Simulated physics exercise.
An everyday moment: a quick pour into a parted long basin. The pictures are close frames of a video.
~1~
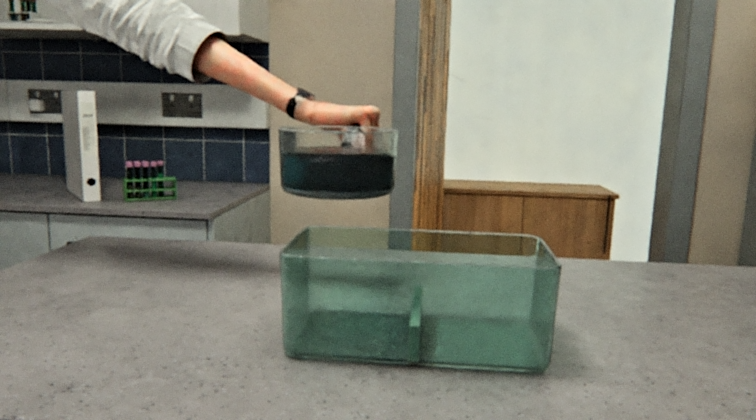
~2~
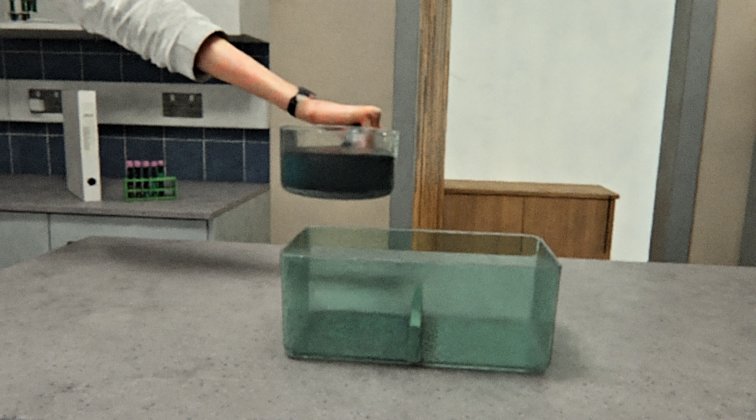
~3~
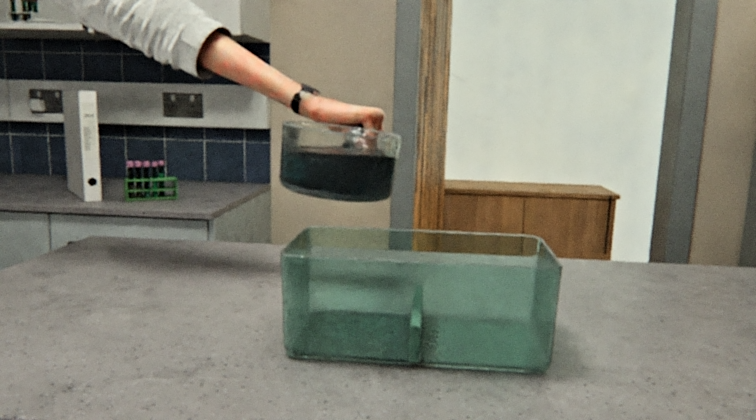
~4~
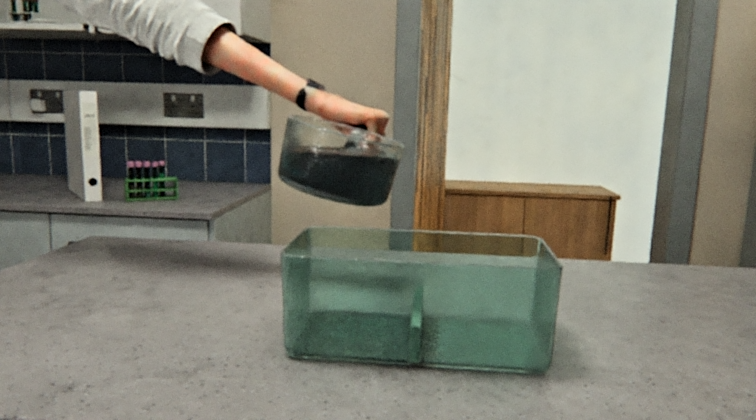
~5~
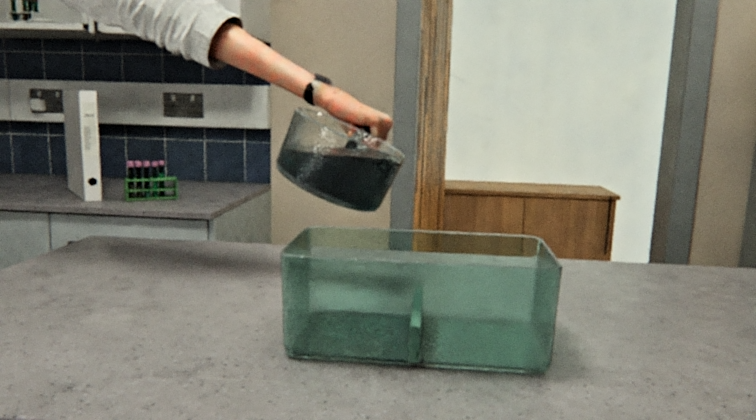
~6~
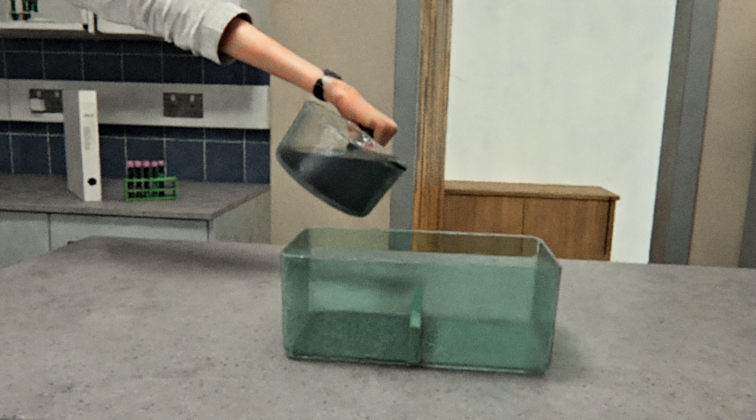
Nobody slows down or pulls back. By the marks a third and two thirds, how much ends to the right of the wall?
The share right of the wall is from a third to two thirds.
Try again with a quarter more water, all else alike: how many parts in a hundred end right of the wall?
Near 65 %.
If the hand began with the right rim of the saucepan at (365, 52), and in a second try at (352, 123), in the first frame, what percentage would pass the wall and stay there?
In turn 35 and 5 in a hundred.
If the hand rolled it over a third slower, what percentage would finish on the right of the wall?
Roughly 65 in a hundred.
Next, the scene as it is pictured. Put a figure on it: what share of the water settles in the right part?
About 55 per cent.
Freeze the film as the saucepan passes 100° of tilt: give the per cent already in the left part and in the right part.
Near 10 on the left, 40 on the right.
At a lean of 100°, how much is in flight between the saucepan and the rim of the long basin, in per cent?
Near 25 %.
A moment on, the saucepan is tipped right over and 25 per cent is still to pour, 11 is left of the wall and 40 right of it.
Next, the saucepan is tipped right over and 2 per cent is still to pour, 39 is left of the wall and 56 right of it.
Then the saucepan is tipped right over and 0 per cent is still to pour, 43 is left of the wall and 56 right of it.
Later the saucepan is tipped right over and 0 per cent is still to pour, 44 is left of the wall and 56 right of it.
Finally, 44 per cent lies left of the wall, 56 right of it and 1 outside.
